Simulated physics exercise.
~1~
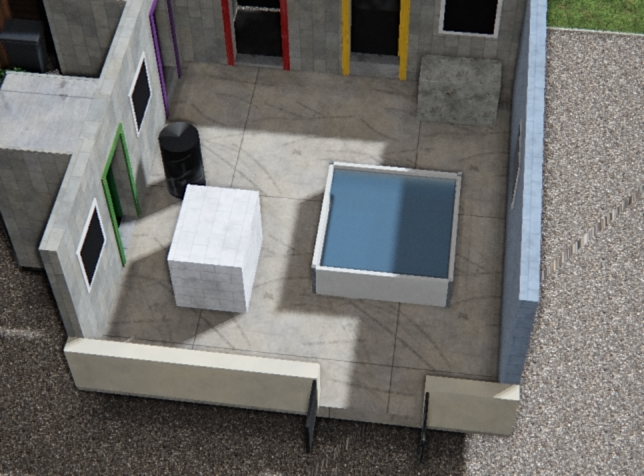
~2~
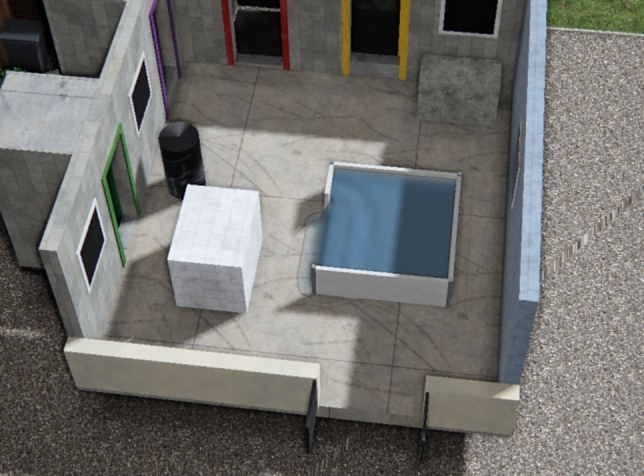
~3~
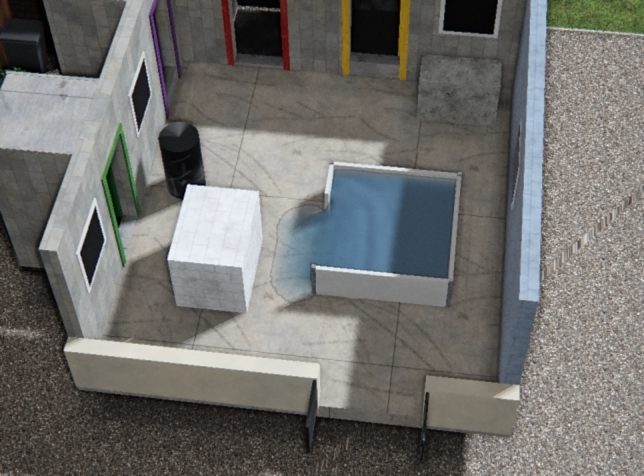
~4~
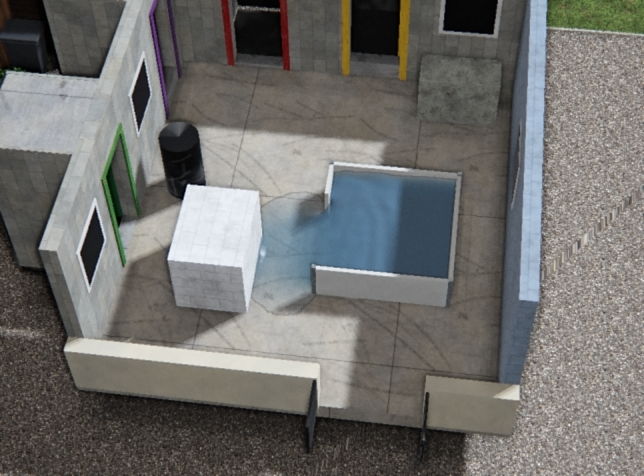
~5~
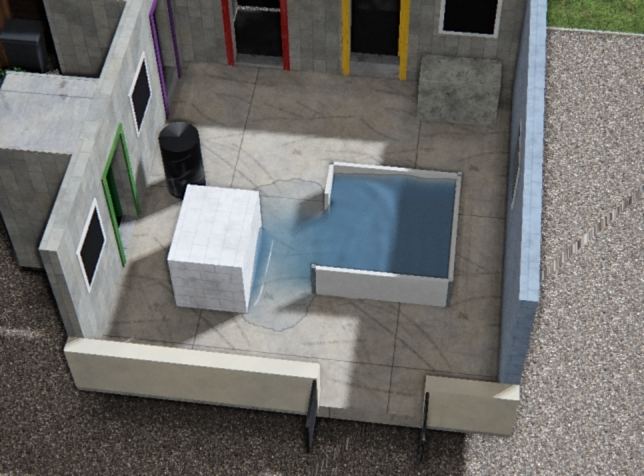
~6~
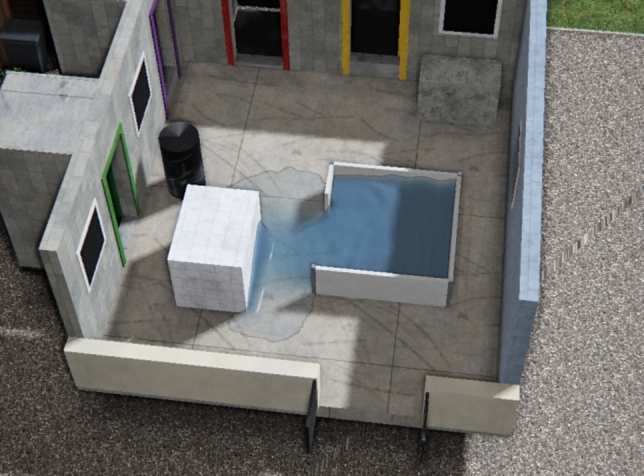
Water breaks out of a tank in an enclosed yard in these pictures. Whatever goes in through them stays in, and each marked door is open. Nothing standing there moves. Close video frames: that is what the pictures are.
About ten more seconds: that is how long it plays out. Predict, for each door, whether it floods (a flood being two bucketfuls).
In the end the yellow door swallows an okay amount of water, the green door swallows too much water, the red door swallows too much water, the purple door swallows an okay amount of water.
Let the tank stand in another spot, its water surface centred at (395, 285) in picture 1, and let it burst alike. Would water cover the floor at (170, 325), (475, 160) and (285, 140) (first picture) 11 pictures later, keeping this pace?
As listed: Reached, untouched, reached.
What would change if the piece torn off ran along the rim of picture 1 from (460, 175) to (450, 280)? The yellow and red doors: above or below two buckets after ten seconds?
In that case the yellow one stays within bounds and the red one stays within bounds.
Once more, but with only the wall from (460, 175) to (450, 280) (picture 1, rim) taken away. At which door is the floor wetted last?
Answer - the one in green.
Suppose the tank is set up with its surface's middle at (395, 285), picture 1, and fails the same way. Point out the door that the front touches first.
The green door, I reckon.
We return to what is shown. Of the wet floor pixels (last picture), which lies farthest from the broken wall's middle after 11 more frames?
I'd go with roughly (178, 84).
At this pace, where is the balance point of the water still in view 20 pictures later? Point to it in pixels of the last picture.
I'd mark it close to (297, 241).
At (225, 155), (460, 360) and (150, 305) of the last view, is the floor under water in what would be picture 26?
As listed, the points end up soaked, soaked and soaked.
A moment on, water covers 20 % of the floor; the yellow door not reached, the green door under two buckets in, the red door not reached, the purple door not reached.
Next, water covers 40 % of the floor; the yellow door not reached, the green door under two buckets in, the red door not reached, the purple door wet at the sill, nothing in.
Then, water covers 65 % of the floor; the yellow door not reached, the green door over two buckets in, the red door under two buckets in, the purple door wet at the sill, nothing in.
Later, water covers 80 % of the floor; the yellow door wet at the sill, nothing in, the green door over two buckets in, the red door over two buckets in, the purple door wet at the sill, nothing in.
In the end, water covers 100 % of the floor; the yellow door wet at the sill, nothing in, the green door far over two buckets in, the red door over two buckets in, the purple door wet at the sill, nothing in.
